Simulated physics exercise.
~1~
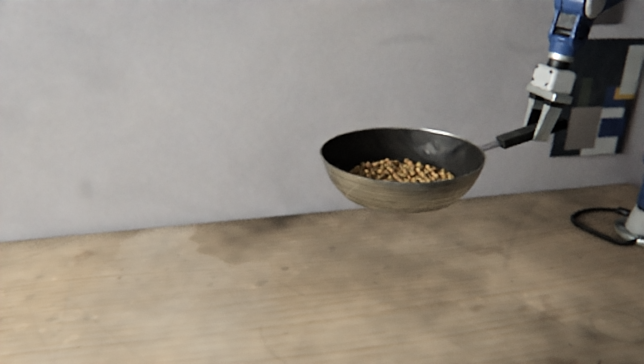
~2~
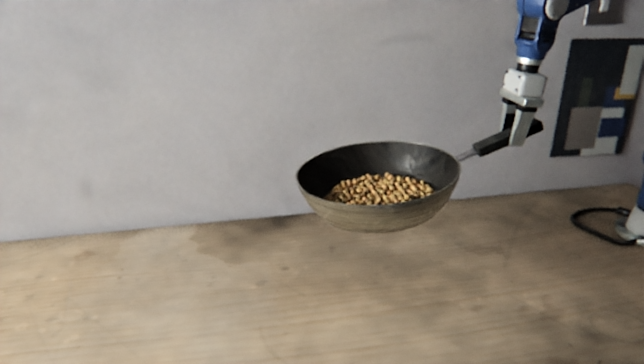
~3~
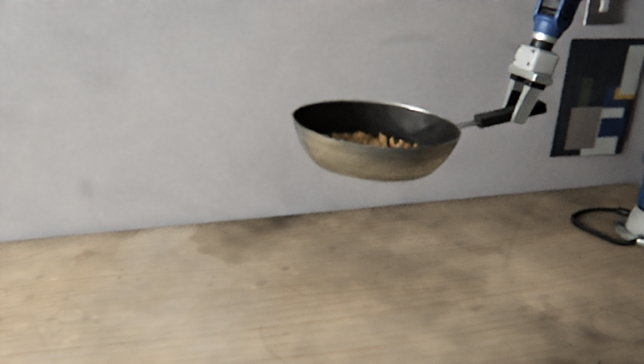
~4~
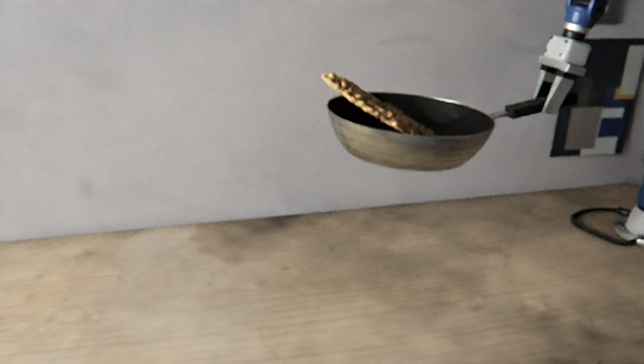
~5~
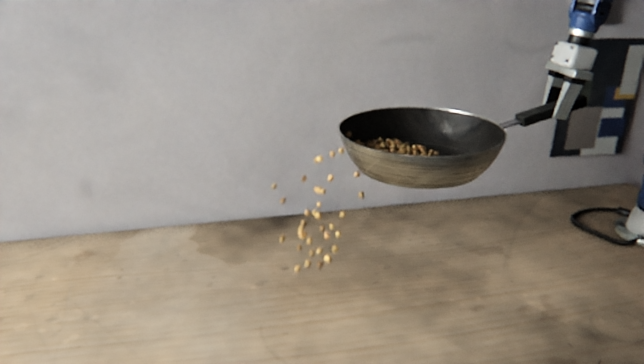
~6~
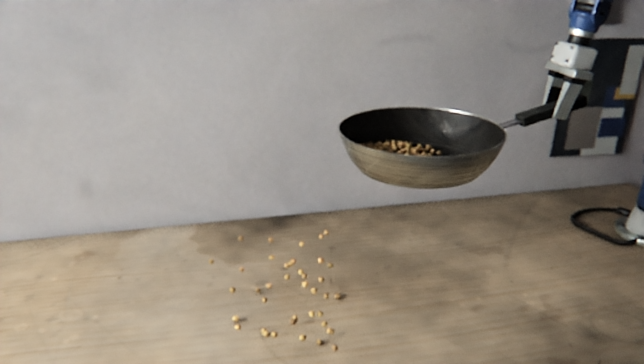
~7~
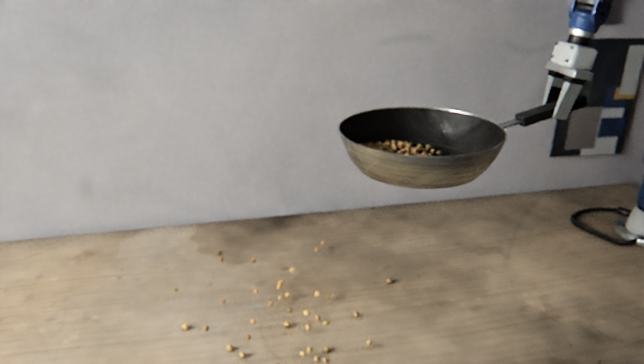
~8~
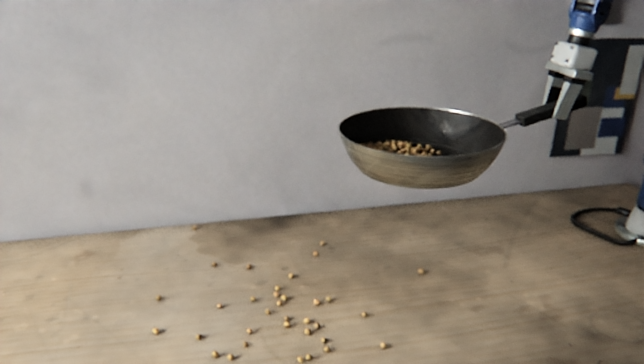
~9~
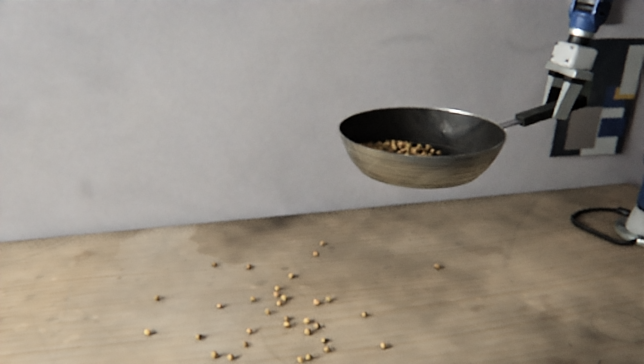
We see a robot arm move a pan of chickpeas left and down, then jerk it up and right, tossing the load. Some spill over the left rim and scatter on the wooden table, while most stay in the pan, which is held still above it.
